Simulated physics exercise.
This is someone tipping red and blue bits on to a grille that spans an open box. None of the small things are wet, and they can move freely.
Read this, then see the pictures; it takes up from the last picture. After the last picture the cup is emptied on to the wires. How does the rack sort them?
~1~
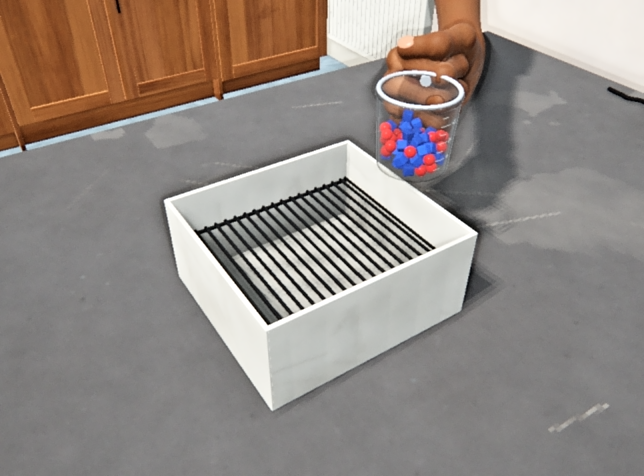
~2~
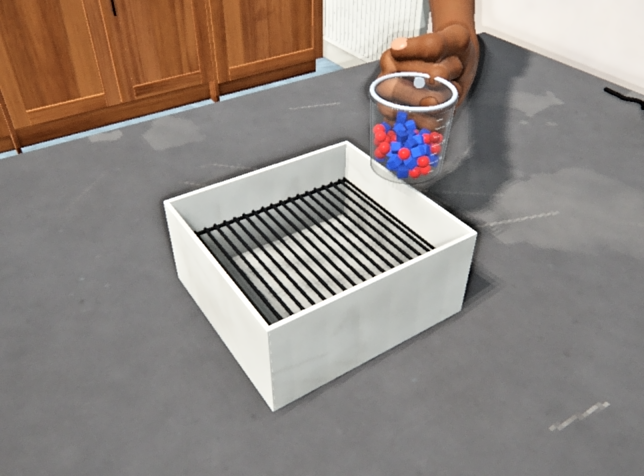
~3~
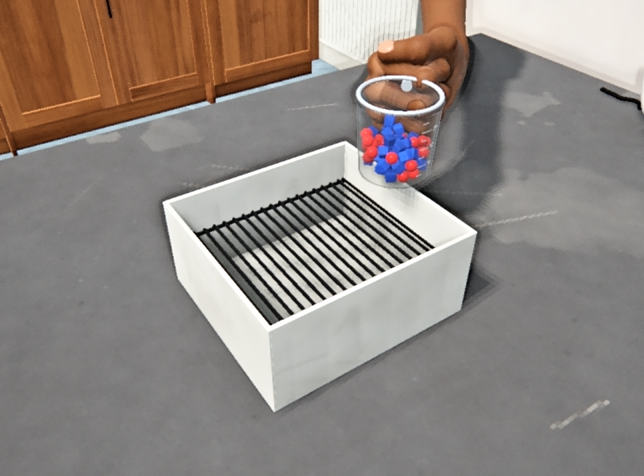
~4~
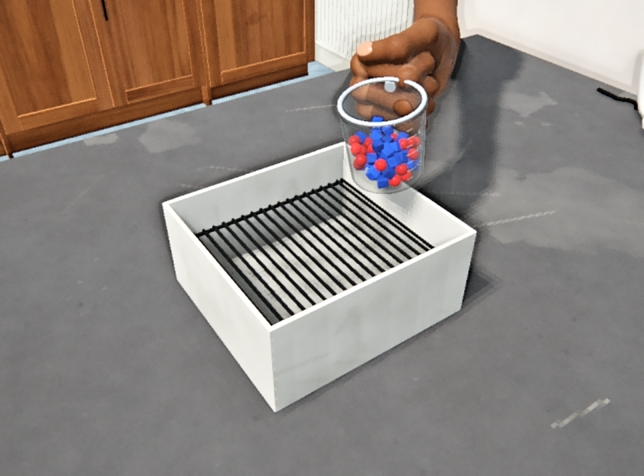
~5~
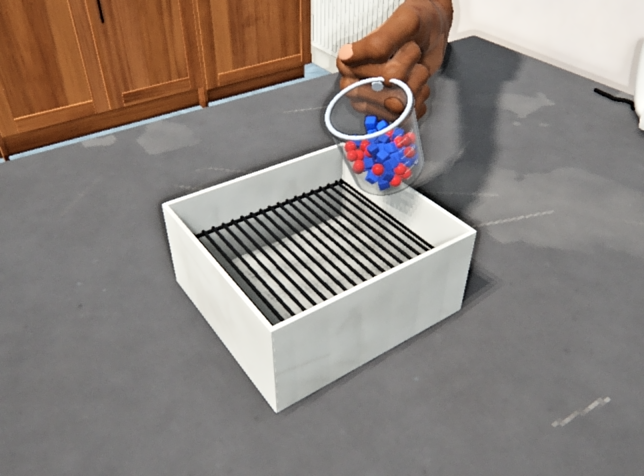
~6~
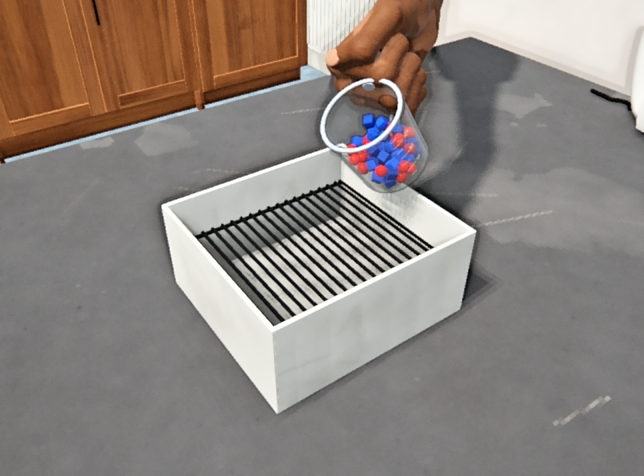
As it turns out, the red pieces can't get past and the blue pieces can't get past.
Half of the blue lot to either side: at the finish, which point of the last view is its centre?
It winds up somewhere around (326, 249).
Then, 0.29 s past the last view, red ones, all in the cup; blue ones, all in the cup.
Then, 0.66 s past the last view, red ones, all in the cup; blue ones, all in the cup.
Then, 1.05 s past the last view, red ones, most in the cup, about a quarter on or over the wires; blue ones, most in the cup, about a quarter on or over the wires.
Finally, red ones, all on the wires, none under the rack; blue ones, all on the wires, none under the rack.
